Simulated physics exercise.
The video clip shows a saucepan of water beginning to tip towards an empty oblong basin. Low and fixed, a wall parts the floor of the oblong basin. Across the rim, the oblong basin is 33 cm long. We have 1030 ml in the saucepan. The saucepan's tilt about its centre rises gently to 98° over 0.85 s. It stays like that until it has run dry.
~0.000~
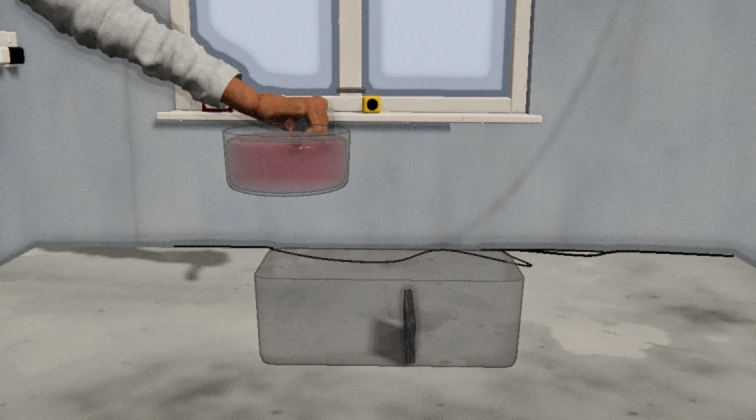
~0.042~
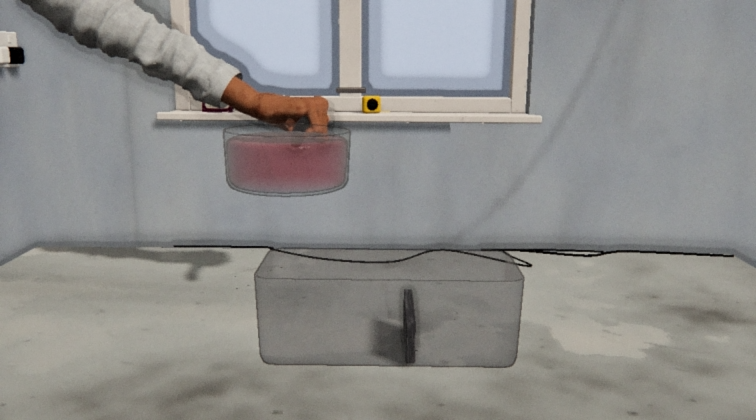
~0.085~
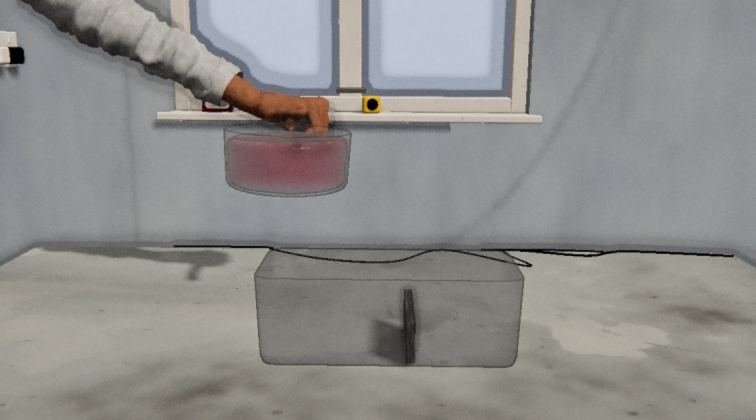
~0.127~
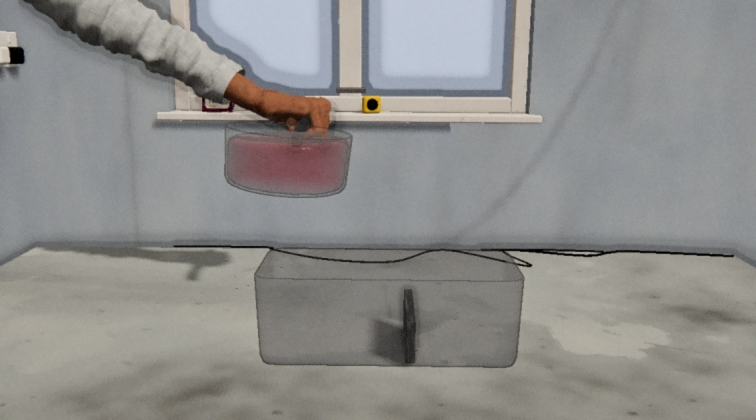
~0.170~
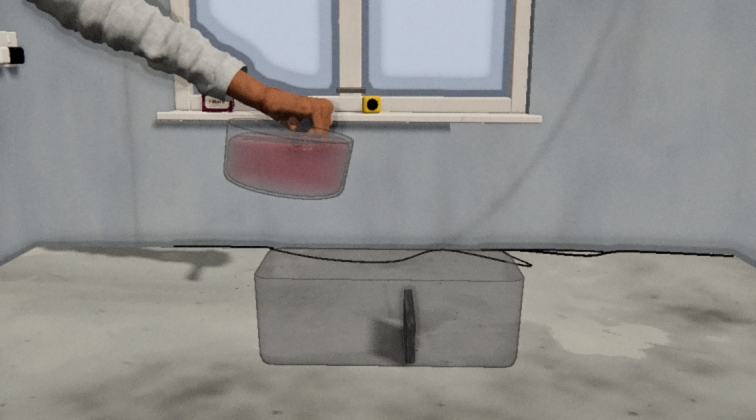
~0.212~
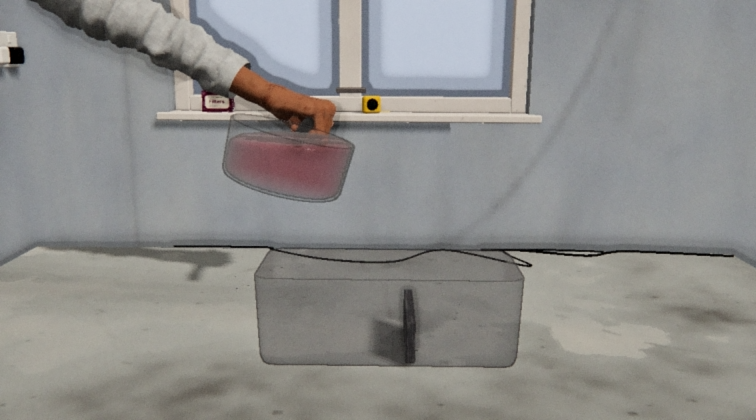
Above an empty oblong basin, a hand slowly tilts a saucepan of pinkish water rightward.
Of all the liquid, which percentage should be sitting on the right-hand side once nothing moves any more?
Around 31 per cent should be sitting there.
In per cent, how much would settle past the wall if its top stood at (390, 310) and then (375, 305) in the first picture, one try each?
Respectively close to 55 and 70 %.
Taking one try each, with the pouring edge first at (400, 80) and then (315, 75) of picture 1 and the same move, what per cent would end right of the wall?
80 then 10 %.
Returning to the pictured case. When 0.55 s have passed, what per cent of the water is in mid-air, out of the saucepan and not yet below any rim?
Near 38 per cent at that time.
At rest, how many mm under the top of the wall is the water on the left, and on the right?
Looks like roughly 26 mm on the left and roughly 34 mm on the right.
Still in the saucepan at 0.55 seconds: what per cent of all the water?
I'd estimate some 46 % remains.
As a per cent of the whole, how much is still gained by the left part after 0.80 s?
Difference: Approx. 12 %.
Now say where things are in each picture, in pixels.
In the first picture, tilt 0°; pouring edge (349, 132); surface from (229, 138) to (347, 139); the oblong basin's rim runs from (263, 264) to (516, 266); the wall's top is at (409, 306).
In the second picture, tilt 1°; pouring edge (350, 133); surface from (229, 138) to (348, 139).
In the third picture, tilt 2°; pouring edge (350, 135); surface from (229, 137) to (349, 140).
In the fourth picture, tilt 5°; pouring edge (351, 138); surface from (230, 137) to (350, 141).
In the fifth picture, tilt 9°; pouring edge (353, 143); surface from (231, 136) to (351, 143).
In the sixth picture, tilt 14°; pouring edge (354, 148); surface from (232, 137) to (353, 144).
Then, 0.55 s in, the tilt is 71° and 46 per cent is still to pour, 8 is left of the wall and 7 right of it.
Then, 0.80 s in, the tilt is 97° and 9 per cent is still to pour, 51 is left of the wall and 31 right of it.
Then, 1.07 s in, the tilt is 98° and 1 per cent is still to pour, 60 is left of the wall and 31 right of it.
Then, 1.35 s in, the tilt is 98° and 0 per cent is still to pour, 63 is left of the wall and 31 right of it.
Finally, 63 per cent lies left of the wall, 31 right of it and 6 outside.
